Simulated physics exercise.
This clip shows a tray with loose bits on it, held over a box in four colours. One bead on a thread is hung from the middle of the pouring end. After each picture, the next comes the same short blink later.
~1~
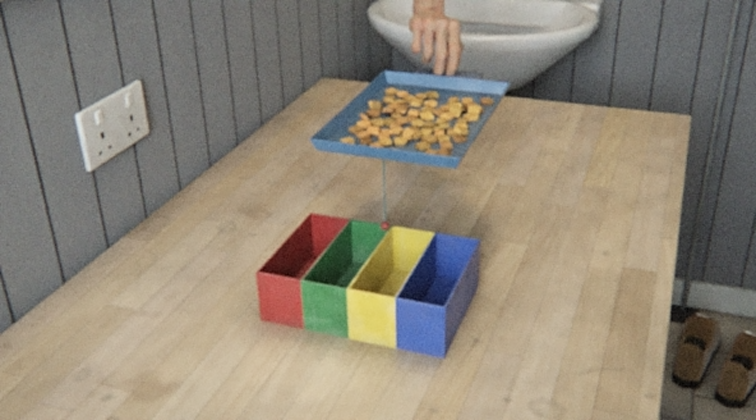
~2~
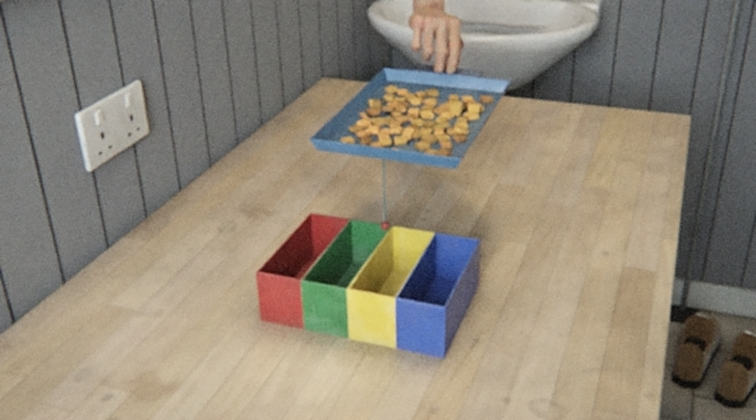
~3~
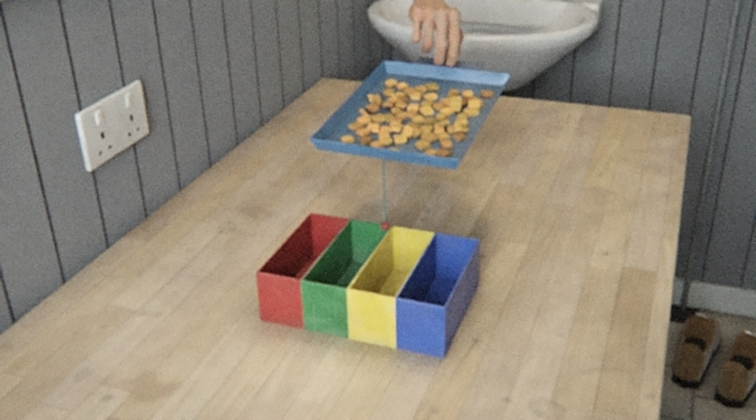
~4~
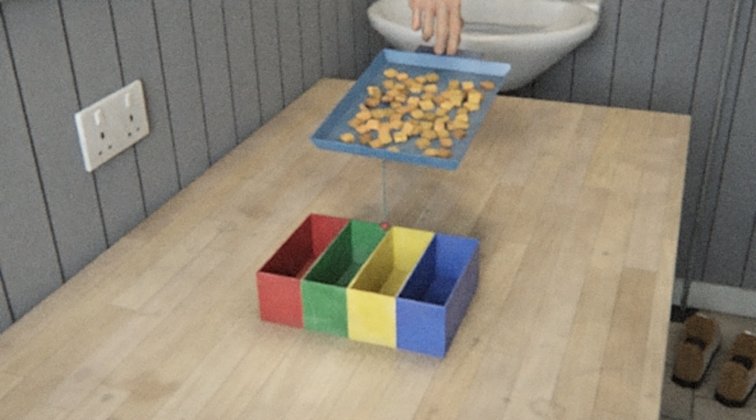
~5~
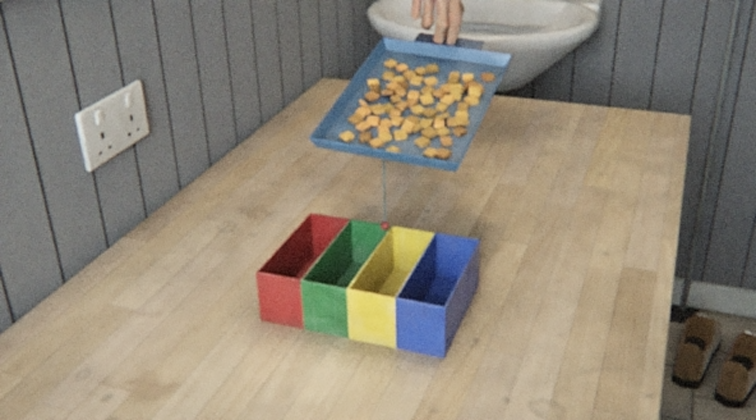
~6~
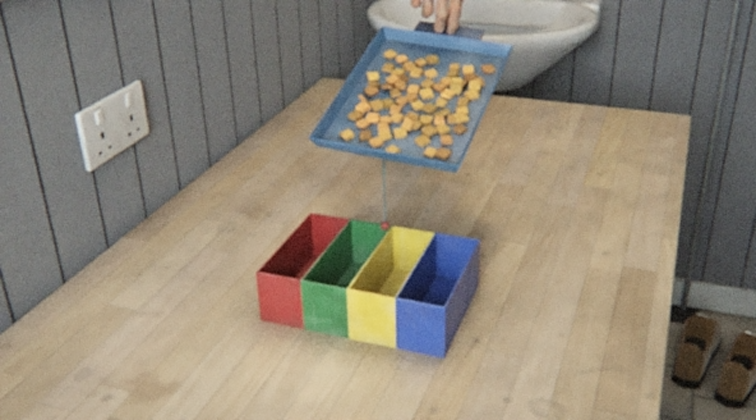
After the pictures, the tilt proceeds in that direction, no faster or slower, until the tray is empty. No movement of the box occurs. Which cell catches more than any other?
The blue cell catches the most.
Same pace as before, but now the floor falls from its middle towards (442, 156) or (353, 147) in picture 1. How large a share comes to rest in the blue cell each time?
I'd say some 70 in a hundred at first, then 0 in a hundred.
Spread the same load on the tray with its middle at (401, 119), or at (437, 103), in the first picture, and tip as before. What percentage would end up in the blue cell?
Roughly 50 per cent, then 50 per cent.
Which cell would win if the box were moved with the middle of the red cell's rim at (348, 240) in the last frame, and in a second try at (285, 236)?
That yellow cell, then the cell in blue.
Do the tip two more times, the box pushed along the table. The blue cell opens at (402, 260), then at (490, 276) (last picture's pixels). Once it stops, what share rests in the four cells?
Roughly 50 %, then roughly 100 %.
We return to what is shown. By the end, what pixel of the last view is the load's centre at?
Near (423, 308), more or less.
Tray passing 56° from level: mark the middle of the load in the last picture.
Look around (414, 139) in the last picture.
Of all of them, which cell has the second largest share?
Rank 2: Yellow.
Shortly afterwards, tray tipped steeply; all but a few on the tray; a little falling or outside the box.
Next, tray tipped right over; near a quarter on the tray; near a third in the blue cell; near a quarter in the yellow cell; a little in the green cell; near a quarter falling or outside the box.
Some moments later, tray tipped past a quarter turn; near half in the blue cell; near a third in the yellow cell; a little in the green cell; a little falling or outside the box.
In the end, tray tipped past a quarter turn; near half in the blue cell; near a third in the yellow cell; a little in the green cell; none at all in the red cell; a little outside the box.
